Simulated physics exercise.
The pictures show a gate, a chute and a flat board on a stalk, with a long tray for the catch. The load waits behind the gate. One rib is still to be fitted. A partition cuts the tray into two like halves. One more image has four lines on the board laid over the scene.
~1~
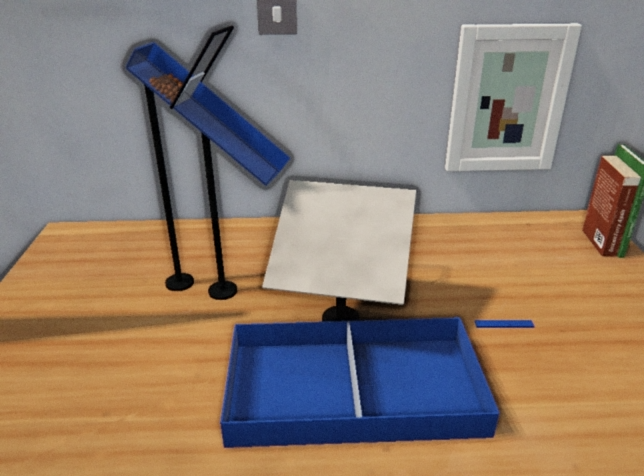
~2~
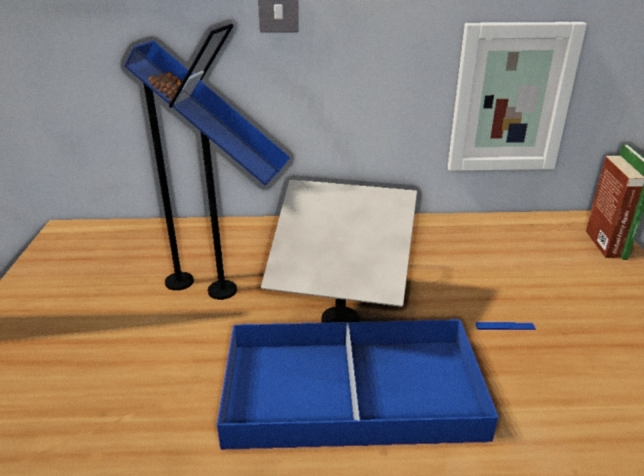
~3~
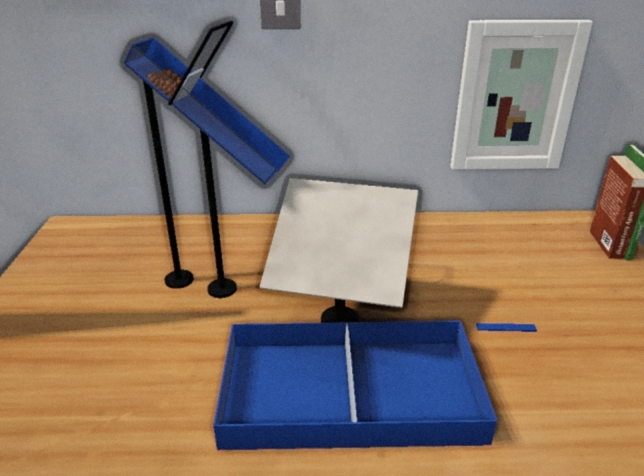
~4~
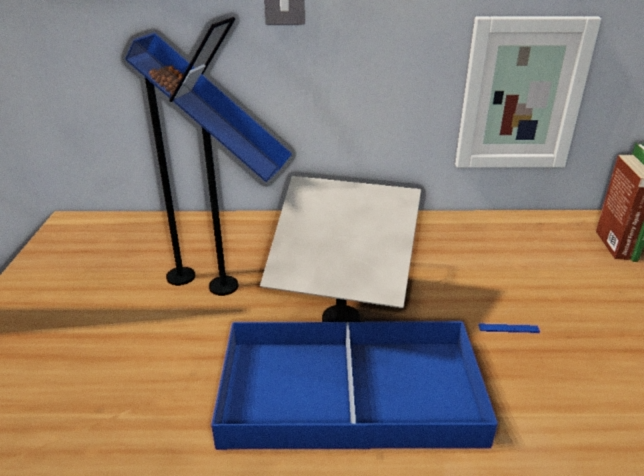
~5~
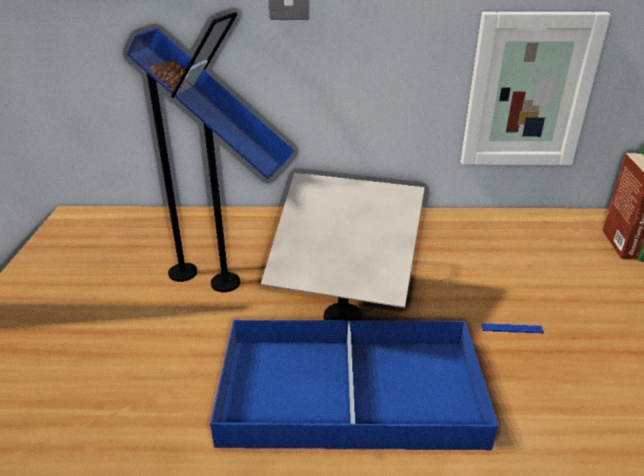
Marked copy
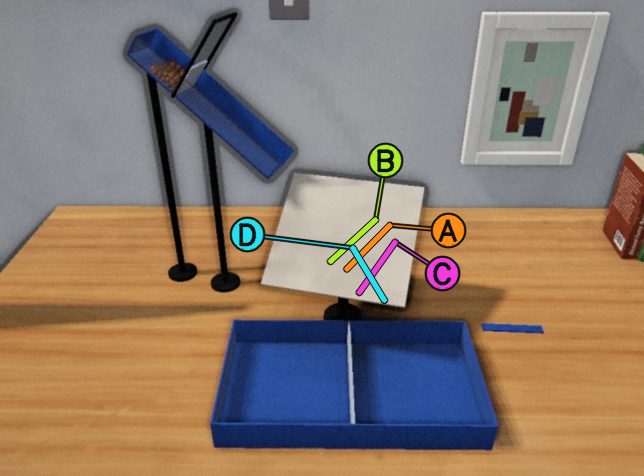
On a wooden table, a blue chute holding small brown balls stands above a tilted white board and divided tray, nothing moving but the slowly shifting view.
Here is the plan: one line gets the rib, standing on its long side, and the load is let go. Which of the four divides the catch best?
D is best.
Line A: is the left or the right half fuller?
The left half.
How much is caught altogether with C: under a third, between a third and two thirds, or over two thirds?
Line C gives over two thirds.
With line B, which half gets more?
More lands on the left.
On the marked copy, line A from (390, 225) to (346, 269); line B from (375, 219) to (330, 261); line C from (395, 242) to (359, 292); line D from (352, 247) to (384, 300).
With A, of what is caught, nearly all in the left half, a small part in the right.
With B, of what is caught, nearly all in the left half, a small part in the right.
With C, of what is caught, nearly all in the left half, a small part in the right.
With D, of what is caught, about a third in the left half, about two thirds in the right.
